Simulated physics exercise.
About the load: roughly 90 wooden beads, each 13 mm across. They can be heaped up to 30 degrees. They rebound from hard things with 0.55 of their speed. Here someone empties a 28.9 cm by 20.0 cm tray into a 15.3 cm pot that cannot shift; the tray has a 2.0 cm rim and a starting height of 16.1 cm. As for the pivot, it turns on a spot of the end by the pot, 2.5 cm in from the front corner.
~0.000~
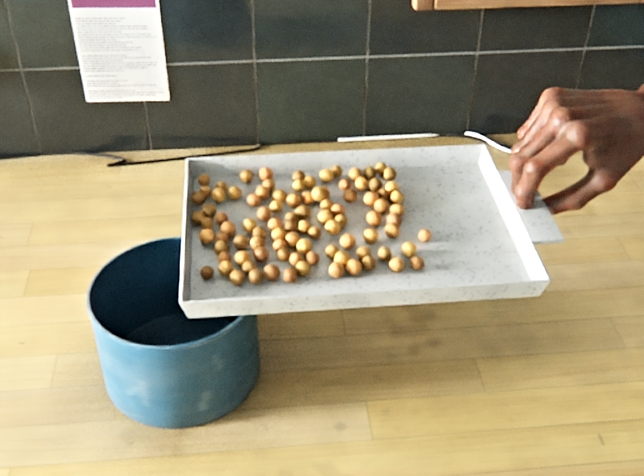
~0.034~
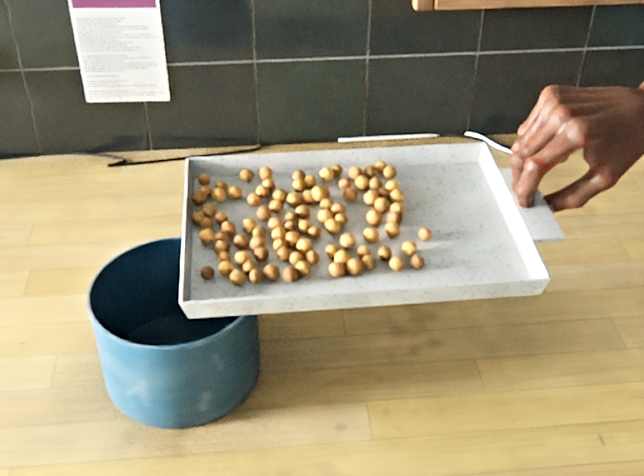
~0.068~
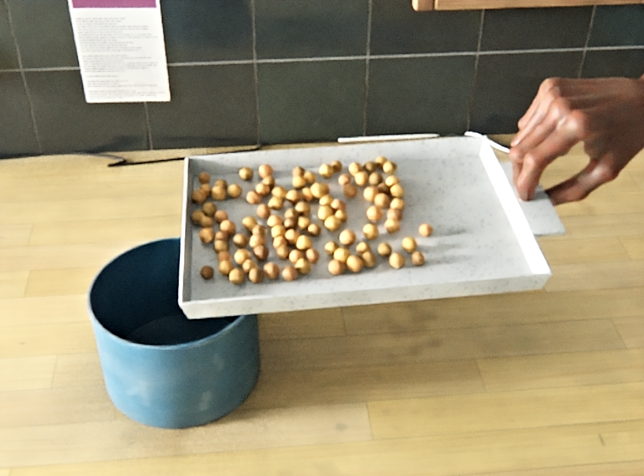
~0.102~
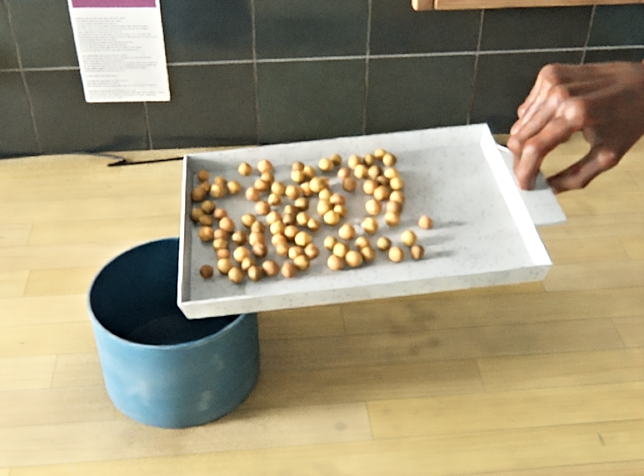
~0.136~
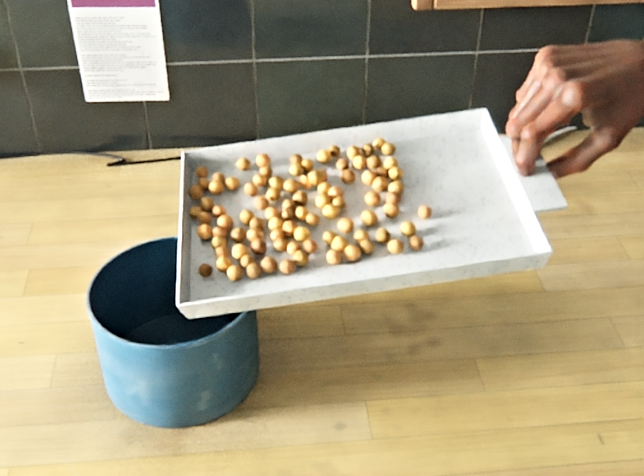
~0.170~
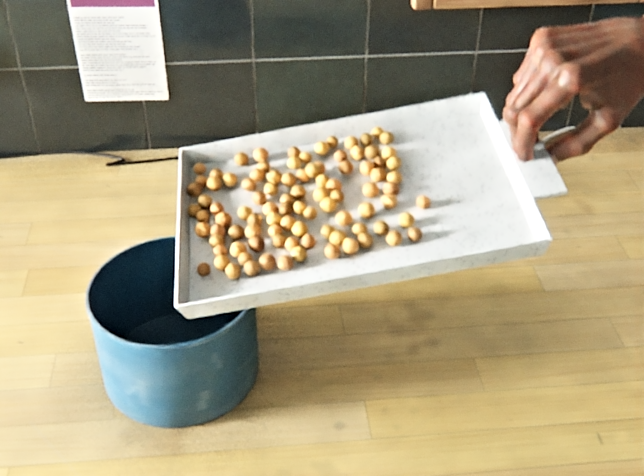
At the start, a hand at the right grips a pale tray scattered with small round wooden beads, its left end above a blue pot on a wooden counter. The hand then lifts the right end, slanting the tray down toward the pot, while the beads barely shift on its surface.
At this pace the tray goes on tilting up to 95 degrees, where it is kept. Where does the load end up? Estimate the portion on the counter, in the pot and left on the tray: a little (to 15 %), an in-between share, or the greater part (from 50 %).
Counter: The greater part; pot: An in-between share; left on the tray: A little.
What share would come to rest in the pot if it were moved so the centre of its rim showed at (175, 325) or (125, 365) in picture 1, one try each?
Near 85 and 95 percent, one try each.
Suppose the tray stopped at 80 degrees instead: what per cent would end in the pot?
I'd say close to 25 percent.
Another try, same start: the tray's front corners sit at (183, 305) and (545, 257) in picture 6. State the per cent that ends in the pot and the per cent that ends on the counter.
In the pot: 0 per cent; on the counter: 100 per cent.
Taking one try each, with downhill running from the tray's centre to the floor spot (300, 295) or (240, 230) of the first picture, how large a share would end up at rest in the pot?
I'd put it at roughly 0 per cent for the first tilt and roughly 65 per cent for the second.
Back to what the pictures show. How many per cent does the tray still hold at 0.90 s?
95%, roughly.
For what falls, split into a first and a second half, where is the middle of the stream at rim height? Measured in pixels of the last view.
It passes about (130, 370) first and (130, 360) afterwards.
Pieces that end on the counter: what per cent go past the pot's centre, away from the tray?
I'd put it close to 80 per cent.
Then, at 0.61 s, tilt 51 degrees; the tray holds 100 %, the pot 0 %.
After 0.90 s, tilt 78 degrees; the tray holds 95 %, the pot 0 %.
After 1.30 s, tilt 95 degrees; the tray holds 5 %, the pot 25 %.
In the end, at 2.6 s, counter 70 %, pot 30 %, tray 0 %.
